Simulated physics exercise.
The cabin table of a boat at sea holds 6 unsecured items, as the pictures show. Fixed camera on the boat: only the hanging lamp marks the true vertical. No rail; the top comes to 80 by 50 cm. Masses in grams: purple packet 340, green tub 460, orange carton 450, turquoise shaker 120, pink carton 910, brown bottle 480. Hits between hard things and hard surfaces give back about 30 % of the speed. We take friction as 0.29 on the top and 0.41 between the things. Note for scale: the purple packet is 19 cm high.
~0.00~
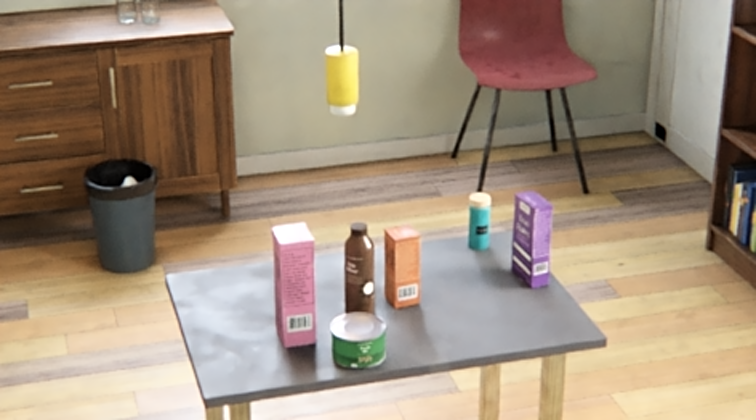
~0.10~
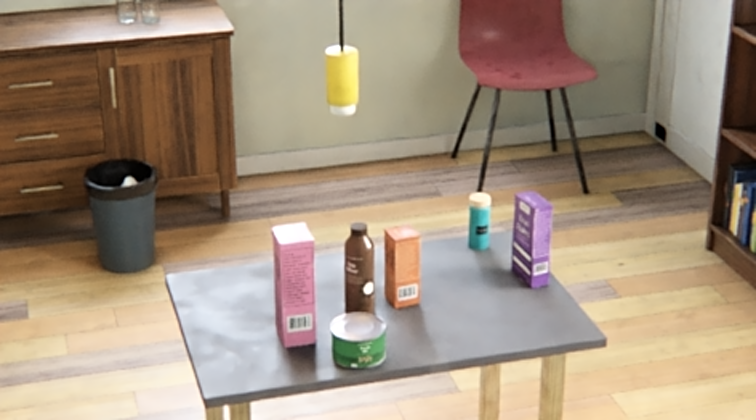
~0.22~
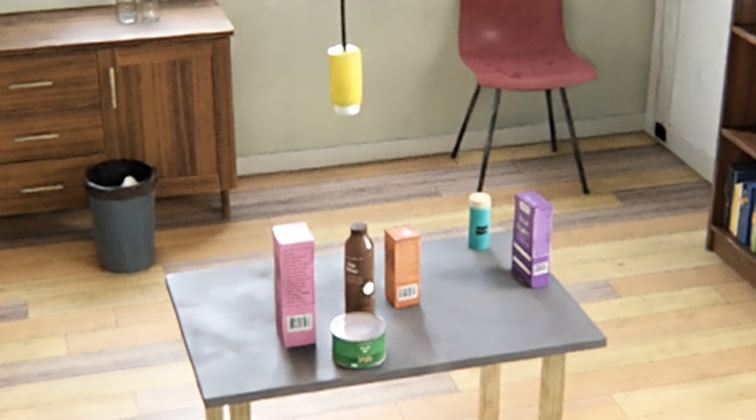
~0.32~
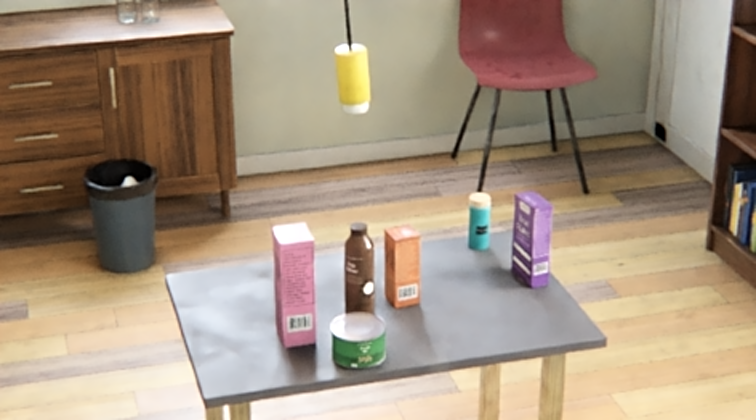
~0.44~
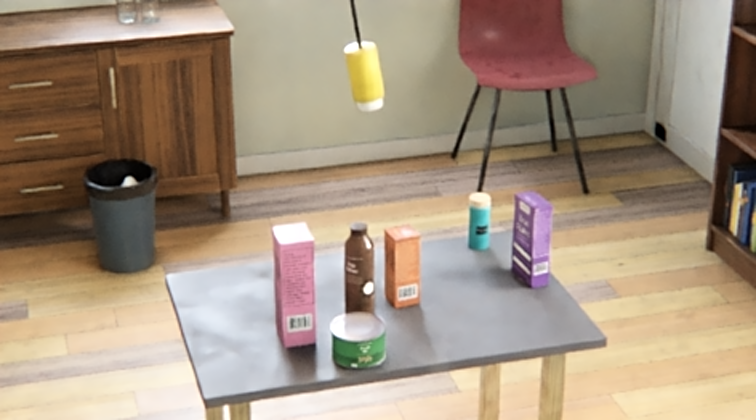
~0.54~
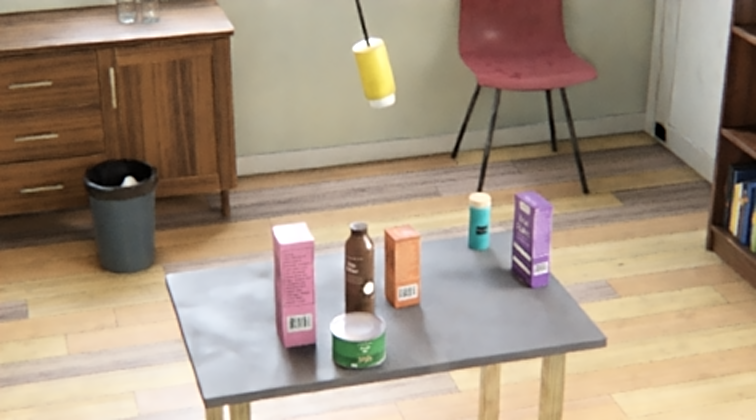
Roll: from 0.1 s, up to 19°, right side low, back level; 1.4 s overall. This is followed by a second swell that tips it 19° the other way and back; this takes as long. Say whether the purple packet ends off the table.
Outcome for the purple packet: It drops off the table.
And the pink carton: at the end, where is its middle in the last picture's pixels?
Its middle settles close to pixel (218, 334).
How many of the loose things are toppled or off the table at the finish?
It adds up to 2.
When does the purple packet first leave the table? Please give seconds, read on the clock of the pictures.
That comes at close to 1.0 seconds.
After 1.04 s, heel 14°, right side down; purple packet now off the table; orange carton slid 4 cm; brown bottle slid 3 cm.
After 1.34 s, heel 2°, right side down; orange carton slid 5 cm; brown bottle slid 4 cm; turquoise shaker slid 4 cm.
After 1.74 s, heel 5°, left side down; orange carton slid 5 cm; brown bottle slid 4 cm; turquoise shaker slid 4 cm.
After 2.54 s, heel 10°, left side down; pink carton tipped 12° from how it sat.
At rest (3.4 s), off the table, purple packet; tipped over on the table, pink carton; the other 4 in place, give or take 5 cm.
